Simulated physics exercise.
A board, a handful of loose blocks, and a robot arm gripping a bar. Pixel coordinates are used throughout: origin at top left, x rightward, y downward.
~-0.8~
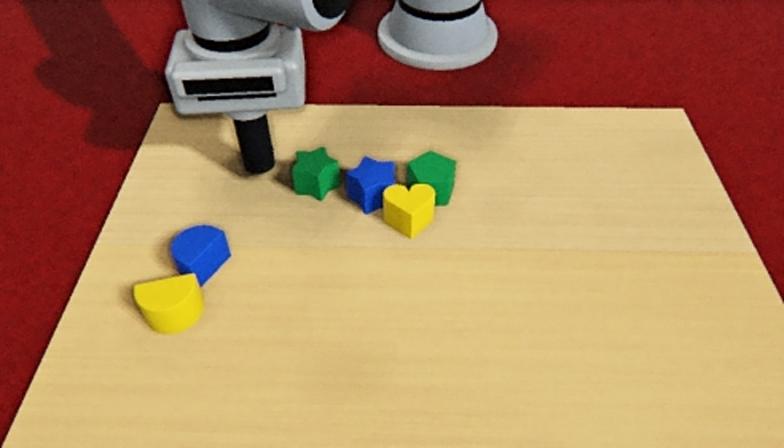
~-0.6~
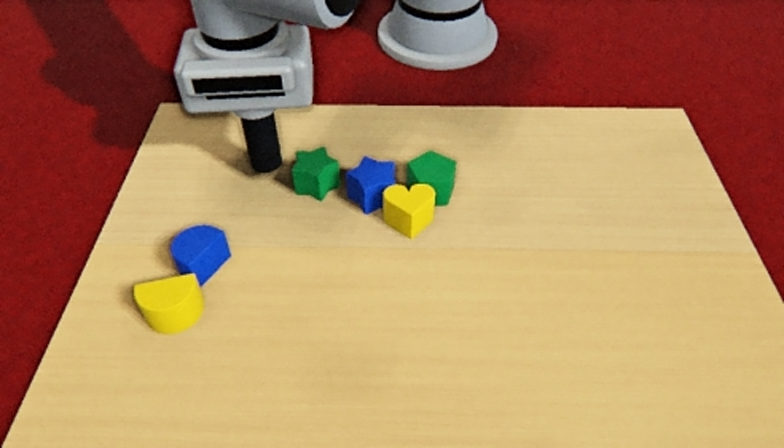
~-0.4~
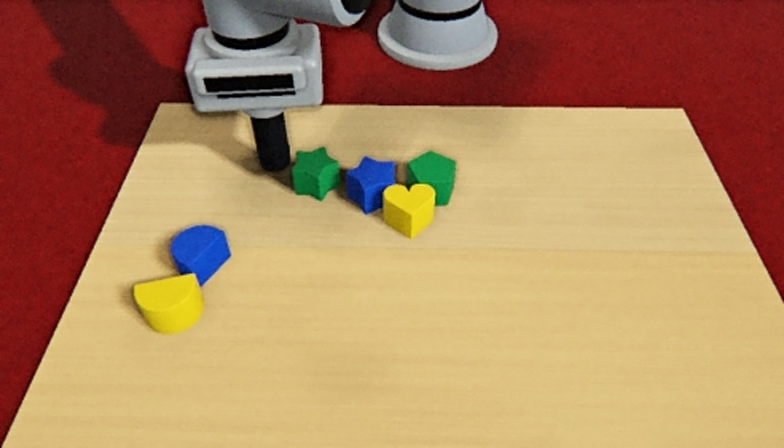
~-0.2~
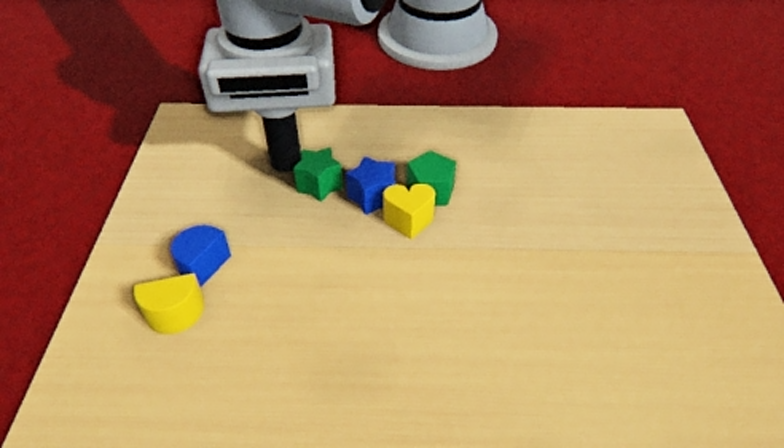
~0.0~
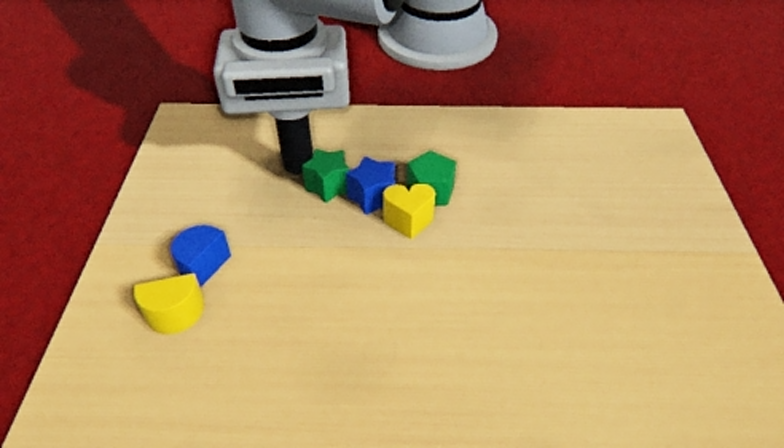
A robot arm holding a black bar stands at the upper left of a pale wooden table on a red floor, seen from above at an angle by a still camera. Right of the bar sit a green star, a blue star, a yellow heart and a green pentagon, with blue and yellow rounded blocks at left. The arm slides the bar right, nudging the green star toward the blue one.
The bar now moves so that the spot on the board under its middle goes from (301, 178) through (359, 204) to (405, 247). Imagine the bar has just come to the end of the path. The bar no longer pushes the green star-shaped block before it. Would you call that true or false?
The statement is false.
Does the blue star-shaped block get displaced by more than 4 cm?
Yes
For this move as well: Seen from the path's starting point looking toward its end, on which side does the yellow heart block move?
Answer: Left.
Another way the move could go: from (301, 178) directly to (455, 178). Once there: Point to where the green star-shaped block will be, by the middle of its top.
The green star-shaped block ends near (408, 175).
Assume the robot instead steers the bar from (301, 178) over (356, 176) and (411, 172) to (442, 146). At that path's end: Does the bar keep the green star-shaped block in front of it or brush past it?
I expect it to be beside or behind the bar.
What follows on the original path. One third of the way, bar (340, 182); green star-shaped block (367, 183); blue star-shaped block (409, 186), turned 40° anticlockwise; yellow heart block (449, 209); green five-sided block (441, 166), turned 20° anticlockwise.
Two thirds of the way, bar (376, 203); green star-shaped block (407, 204); blue star-shaped block (451, 208), turned 40° anticlockwise; yellow heart block (495, 224); green five-sided block (447, 166), turned 30° anticlockwise.
At the end, bar (406, 234); green star-shaped block (442, 230); blue star-shaped block (487, 227), turned 55° anticlockwise; yellow heart block (534, 231), turned 40° anticlockwise; green five-sided block (447, 166), turned 30° anticlockwise.
